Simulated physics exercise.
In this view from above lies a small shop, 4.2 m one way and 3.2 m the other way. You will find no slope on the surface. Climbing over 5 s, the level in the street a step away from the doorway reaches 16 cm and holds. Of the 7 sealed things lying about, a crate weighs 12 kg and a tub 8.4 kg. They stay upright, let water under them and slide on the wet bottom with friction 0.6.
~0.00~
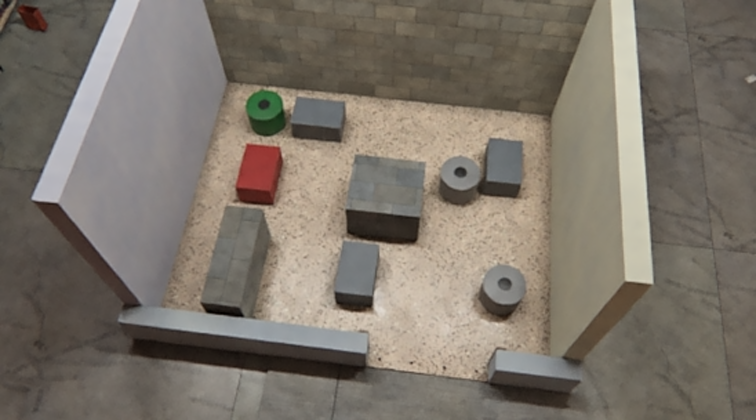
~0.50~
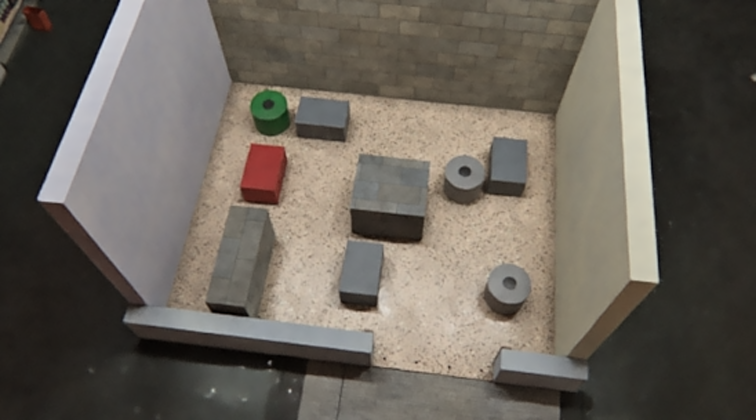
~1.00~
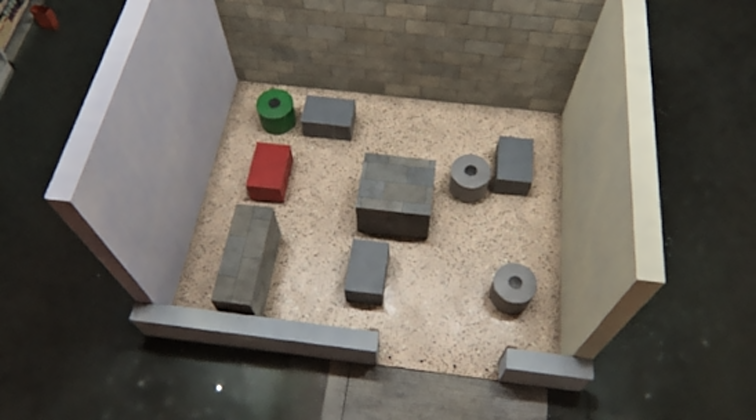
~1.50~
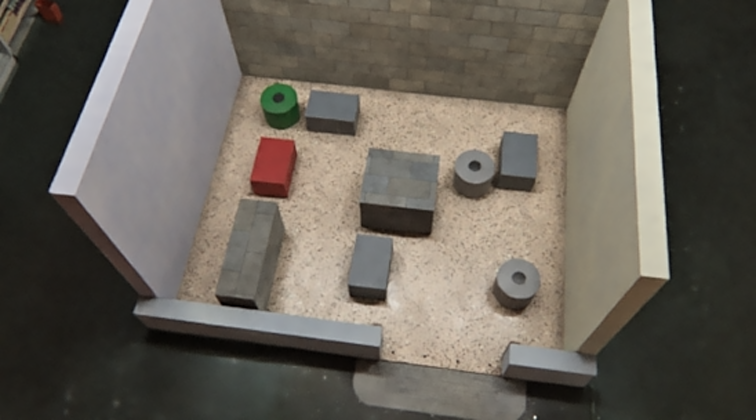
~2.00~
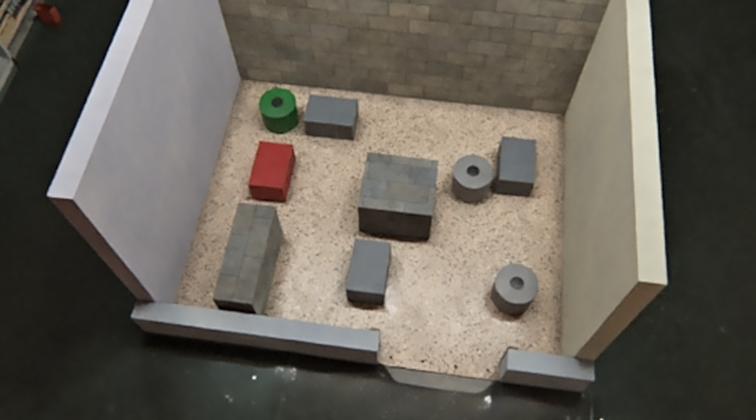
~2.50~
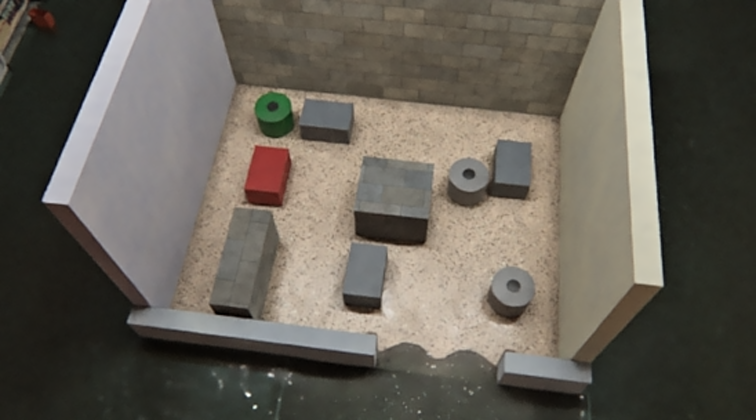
Dark water spreads over the grey paving around a small, roofless shop, seen from above through its open front. Inside on the speckled floor, a green tub sits at the back left above a red crate, with grey blocks and two grey tubs around them. The water closes in on the pale patch outside the front gap until its ragged edge meets the doorway, while everything inside stays put and the camera sways slightly.
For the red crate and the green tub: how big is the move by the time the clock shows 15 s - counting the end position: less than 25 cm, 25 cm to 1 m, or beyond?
The red crate creeps a modest distance and the green tub covers a long distance.
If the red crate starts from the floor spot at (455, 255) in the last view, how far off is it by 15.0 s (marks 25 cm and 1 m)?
I'd say it goes a long distance.
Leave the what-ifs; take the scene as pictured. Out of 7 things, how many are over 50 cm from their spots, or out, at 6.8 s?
Answer: 1.
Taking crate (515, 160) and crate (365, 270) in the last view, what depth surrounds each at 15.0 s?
About 10 and 8 cm.
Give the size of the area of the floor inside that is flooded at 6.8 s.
That flooded area is roughly 8.5 m2.
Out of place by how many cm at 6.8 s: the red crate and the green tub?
Roughly 0 and 0 cm.
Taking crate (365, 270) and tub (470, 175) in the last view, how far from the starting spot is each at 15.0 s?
20 cm, 140 cm.
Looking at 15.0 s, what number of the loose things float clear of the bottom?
At that moment it comes to 7.
After 3.5 s the red crate is near (267, 168), 0.0 m from its start, aground; the green tub is near (273, 107), 0.0 m from its start, aground; 0 afloat.
After 6.8 s the red crate is near (267, 168), 0.0 m from its start, aground; the green tub is near (273, 107), 0.0 m from its start, aground; 1 afloat.
After 11.0 s the red crate is near (266, 168), 0.0 m from its start, aground; the green tub is near (253, 114), 0.3 m from its start, afloat; 5 afloat.
After 15.0 s the red crate is near (313, 176), 0.6 m from its start, afloat; the green tub is near (199, 231), 1.8 m from its start, afloat; 7 afloat.
